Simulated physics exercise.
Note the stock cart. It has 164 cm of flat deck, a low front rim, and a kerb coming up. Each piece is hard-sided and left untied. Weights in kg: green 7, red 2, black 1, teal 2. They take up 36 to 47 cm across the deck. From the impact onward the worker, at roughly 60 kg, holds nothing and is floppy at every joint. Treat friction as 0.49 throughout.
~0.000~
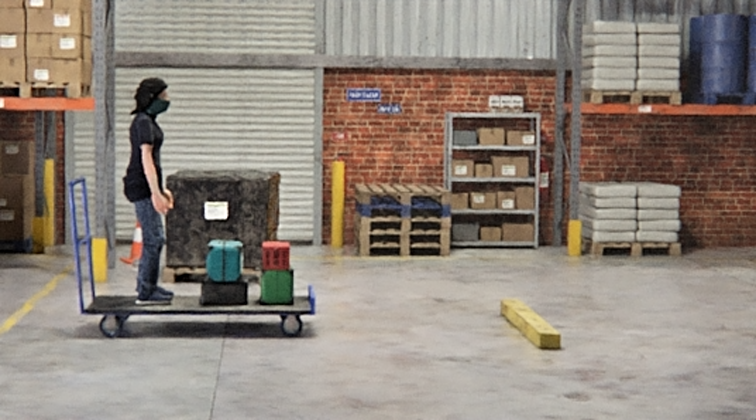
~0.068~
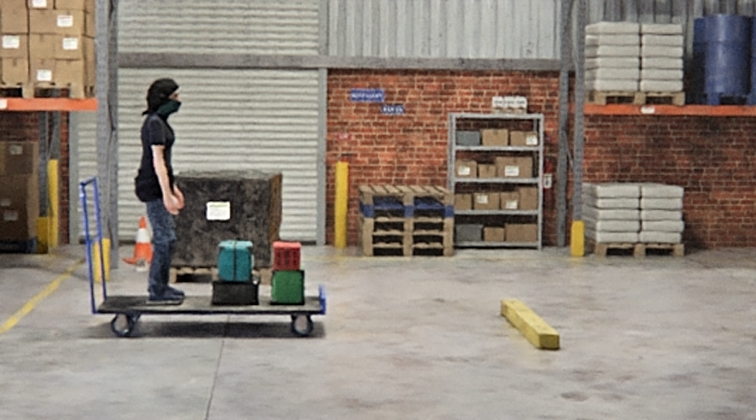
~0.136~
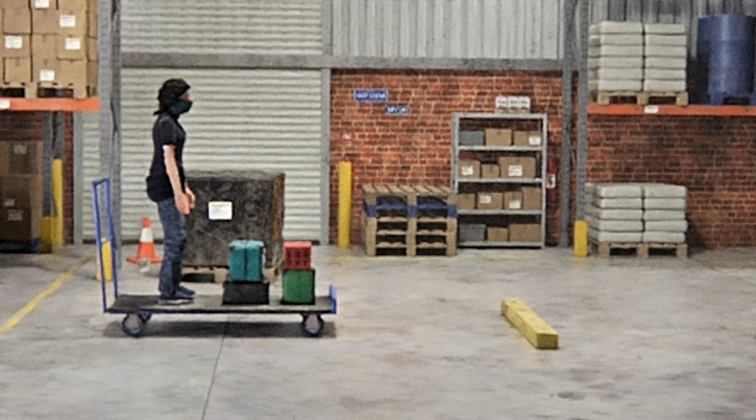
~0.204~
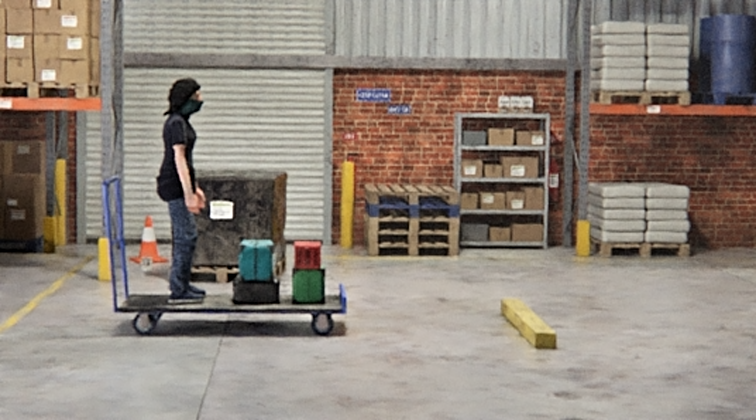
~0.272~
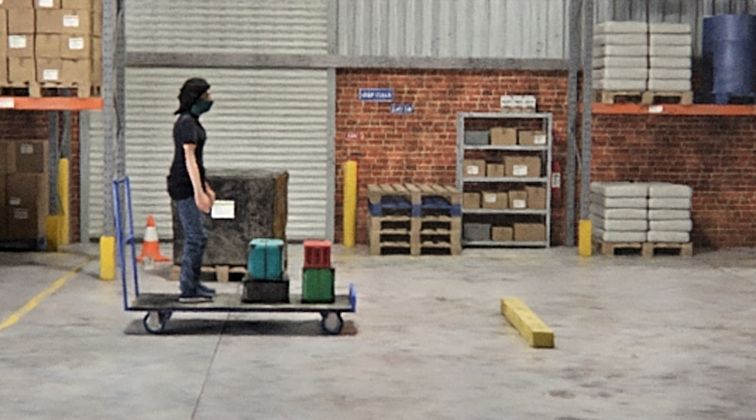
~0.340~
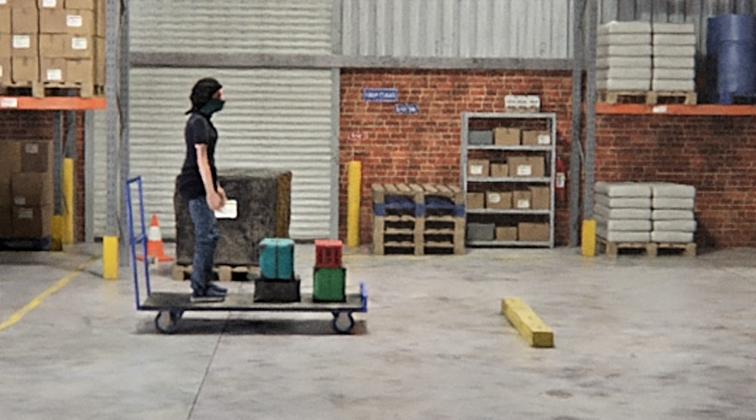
Masked worker standing on a blue-framed flatbed cart carrying small stacked crates, rolling slowly rightward across a warehouse floor.
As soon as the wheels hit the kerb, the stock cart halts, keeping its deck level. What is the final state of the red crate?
It is left on the deck.
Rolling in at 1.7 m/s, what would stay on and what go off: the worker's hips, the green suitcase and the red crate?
Hips: Kept; green: Kept; red: Lost.
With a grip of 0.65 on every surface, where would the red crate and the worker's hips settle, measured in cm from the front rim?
The red one would stop 10 behind the front rim, and the hips 100 behind it.
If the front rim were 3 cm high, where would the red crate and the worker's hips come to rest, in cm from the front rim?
The red item would stop 10 cm behind the front rim, and the hips 100 cm behind it.
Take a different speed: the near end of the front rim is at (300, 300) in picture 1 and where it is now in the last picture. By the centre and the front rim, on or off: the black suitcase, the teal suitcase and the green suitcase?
That way, black remains on, teal remains on, green remains on.
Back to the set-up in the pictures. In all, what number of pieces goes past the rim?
The overall count comes to 0.
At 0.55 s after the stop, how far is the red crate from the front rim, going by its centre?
Roughly 10 cm behind it.
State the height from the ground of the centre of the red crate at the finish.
Roughly 55 cm above it.
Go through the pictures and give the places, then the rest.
Red crate (276, 256), hips (143, 185), rim corner (313, 310); 0 cm covered, 166 to go, in the first picture.
Red crate (287, 256), hips (154, 185), rim corner (324, 310); 8 cm covered, 157 to go, in the second picture.
Red crate (298, 255), hips (165, 185), rim corner (335, 309); 16 cm covered, 149 to go, in the third picture.
Red crate (308, 255), hips (176, 185), rim corner (345, 309); 25 cm covered, 141 to go, in the fourth picture.
Red crate (317, 254), hips (186, 184), rim corner (354, 308); 33 cm covered, 133 to go, in the fifth picture.
Red crate (328, 254), hips (197, 184), rim corner (365, 307); 41 cm covered, 125 to go. Speed about 1.2 m/s, in the sixth picture.
After 1.37 s the deck stops.
After 1.92 s the red crate is 10 cm behind the rim, tilted 5°, near (515, 254) in the last picture's view.
After 2.37 s the red crate is 9 cm behind the rim, tilted 0°, near (516, 255) in the last picture's view.
At rest, 3.0 s, nothing is past the rim; behind it, green suitcase, red crate, black suitcase, teal suitcase and the worker's hips.
